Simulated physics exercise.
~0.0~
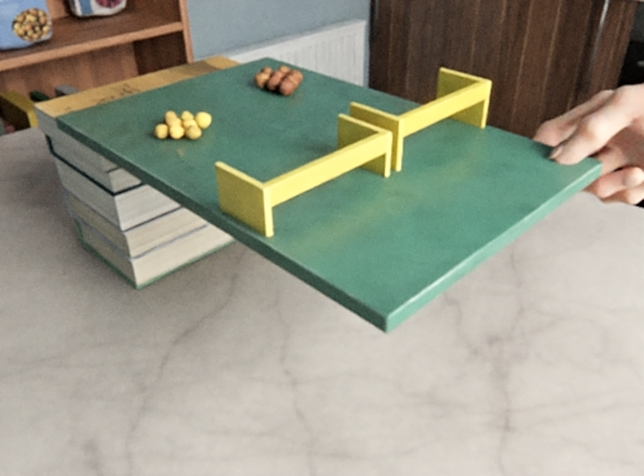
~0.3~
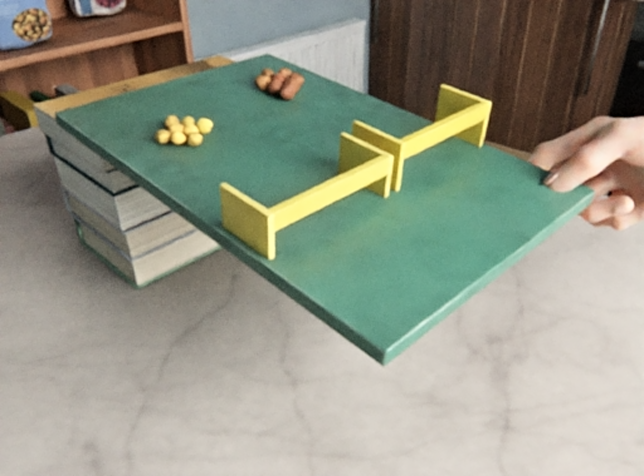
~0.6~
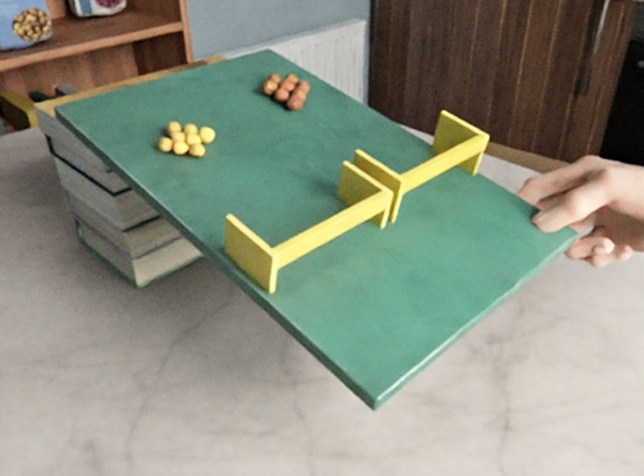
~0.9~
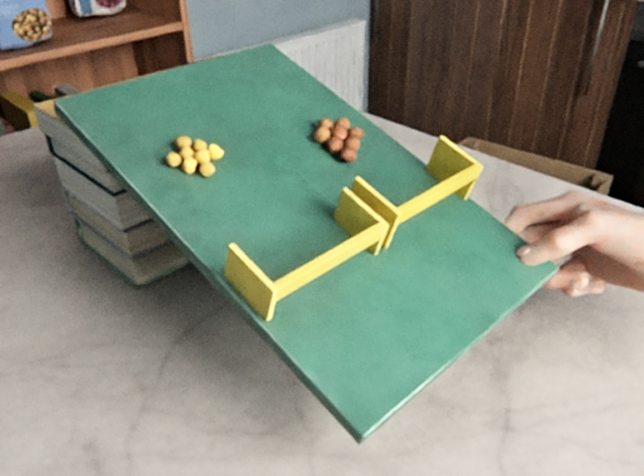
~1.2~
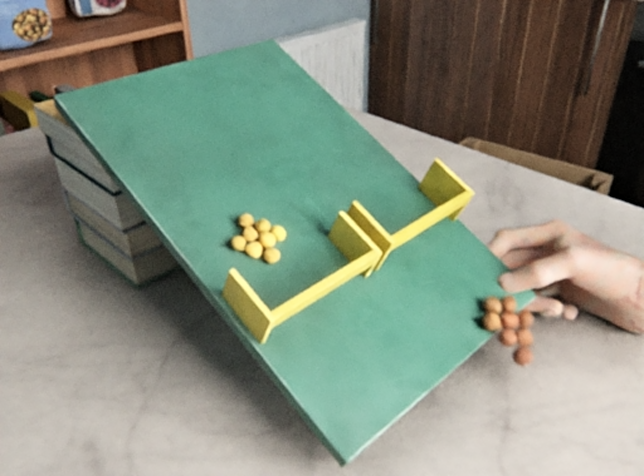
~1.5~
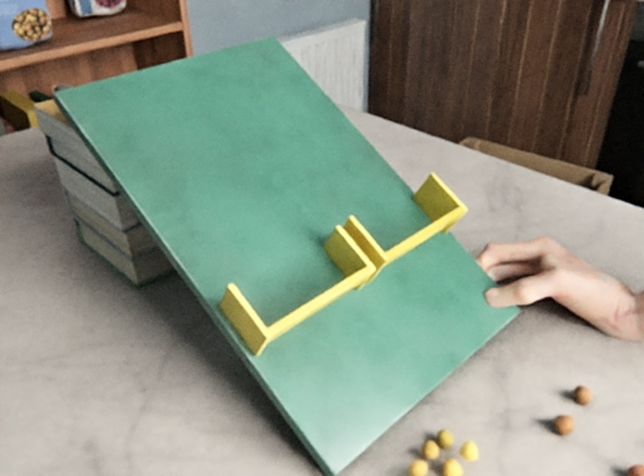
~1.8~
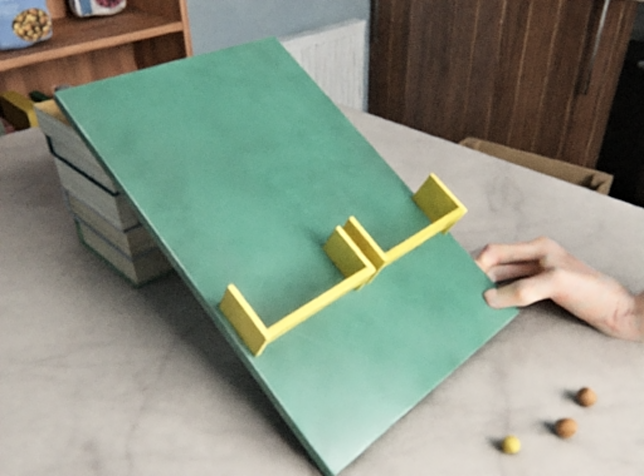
A green board propped on books was lowered at its free end by a hand until it sloped steeply, and the brown balls, then the yellow ones, slid down past the yellow gates and off onto the counter, where a few stayed in view.
